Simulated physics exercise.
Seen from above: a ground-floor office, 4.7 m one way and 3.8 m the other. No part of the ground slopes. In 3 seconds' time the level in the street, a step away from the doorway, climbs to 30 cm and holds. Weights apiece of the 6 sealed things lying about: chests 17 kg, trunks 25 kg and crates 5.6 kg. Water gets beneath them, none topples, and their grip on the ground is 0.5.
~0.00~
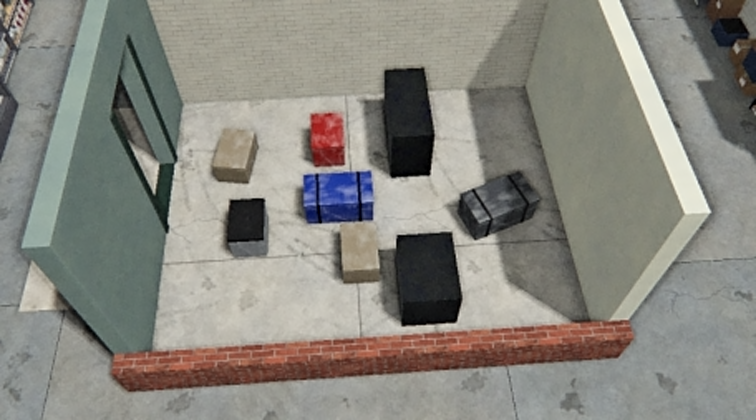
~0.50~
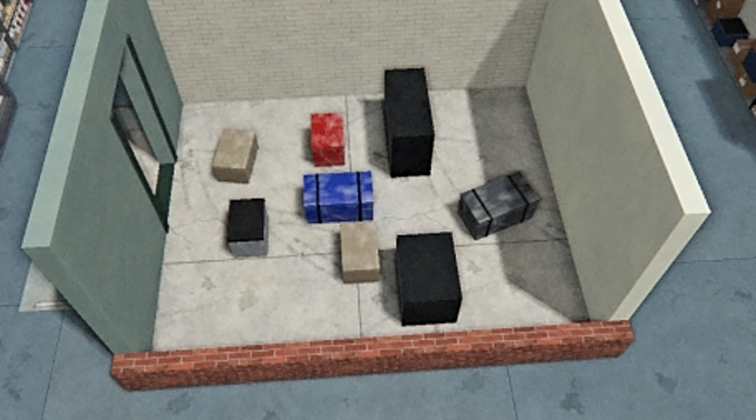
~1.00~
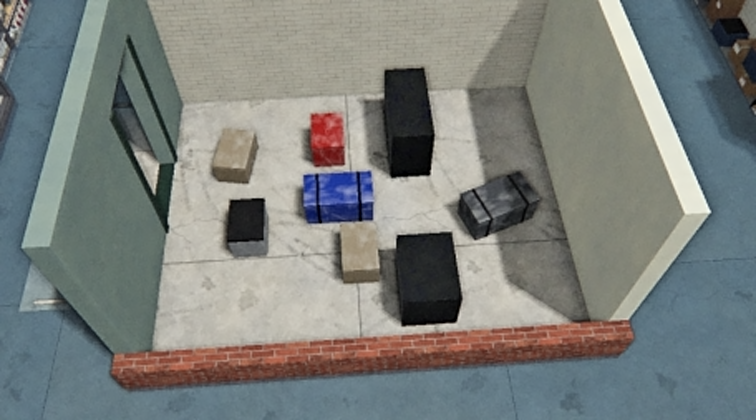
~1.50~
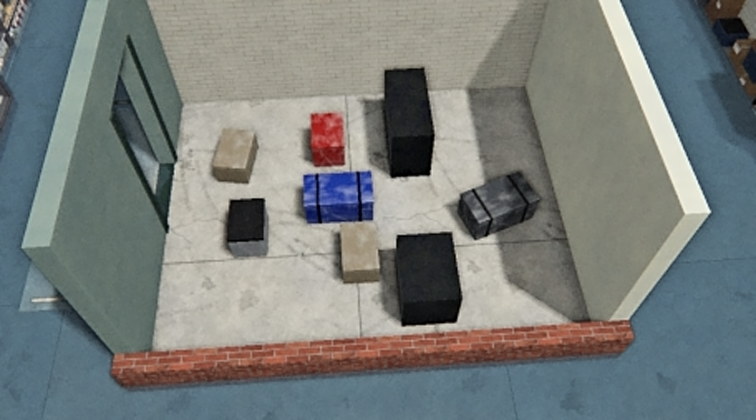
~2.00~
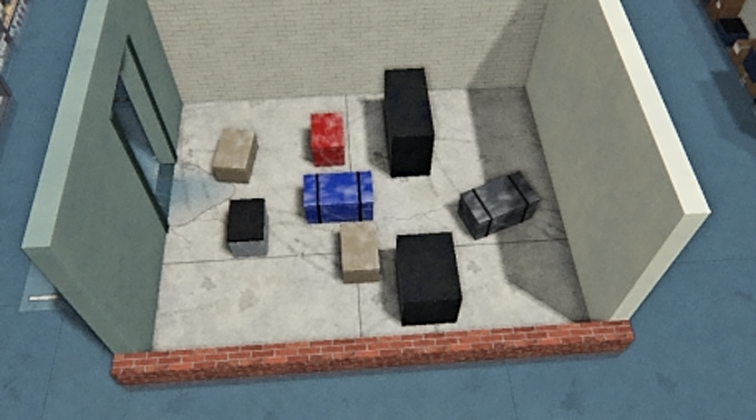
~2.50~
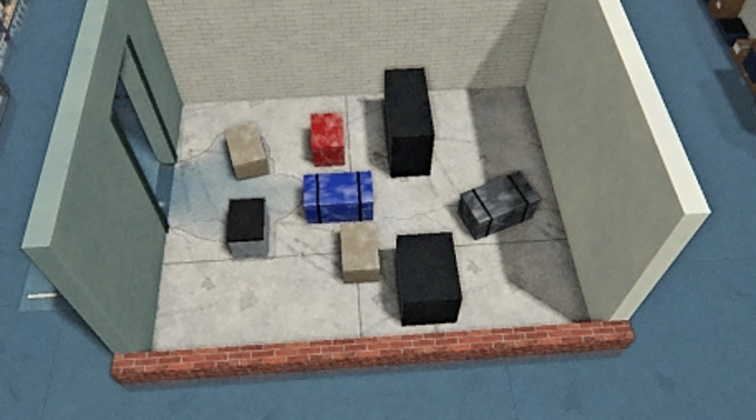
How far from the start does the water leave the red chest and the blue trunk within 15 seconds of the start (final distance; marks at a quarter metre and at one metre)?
By that time the red chest has shifted a little and the blue trunk has gone a long distance.
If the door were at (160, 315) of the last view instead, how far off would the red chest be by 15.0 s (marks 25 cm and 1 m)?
The red chest drifts well away.
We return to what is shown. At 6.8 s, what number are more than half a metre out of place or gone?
4 in all.
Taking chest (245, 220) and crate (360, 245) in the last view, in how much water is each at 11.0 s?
First roughly 8 cm, second roughly 7 cm.
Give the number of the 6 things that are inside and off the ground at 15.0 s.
6 at that moment.
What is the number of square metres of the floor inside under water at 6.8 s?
Around 16 m2 of it.
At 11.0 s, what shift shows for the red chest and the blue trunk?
Shifts: Around 60 and 200 cm.
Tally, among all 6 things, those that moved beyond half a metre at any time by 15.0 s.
Answer: 6.
After 3.5 s the red chest is near (333, 127), 0.1 m from its start, aground; the blue trunk is near (342, 188), 0.0 m from its start, aground; 1 afloat.
After 6.8 s the red chest is near (369, 88), 0.8 m from its start, afloat; the blue trunk is near (470, 223), 1.6 m from its start, aground; 4 afloat.
After 11.0 s the red chest is near (343, 90), 0.6 m from its start, afloat; the blue trunk is near (482, 270), 1.9 m from its start, afloat; 6 afloat.
After 15.0 s the red chest is near (344, 100), 0.5 m from its start, afloat; the blue trunk is near (537, 214), 2.3 m from its start, afloat; 6 afloat.
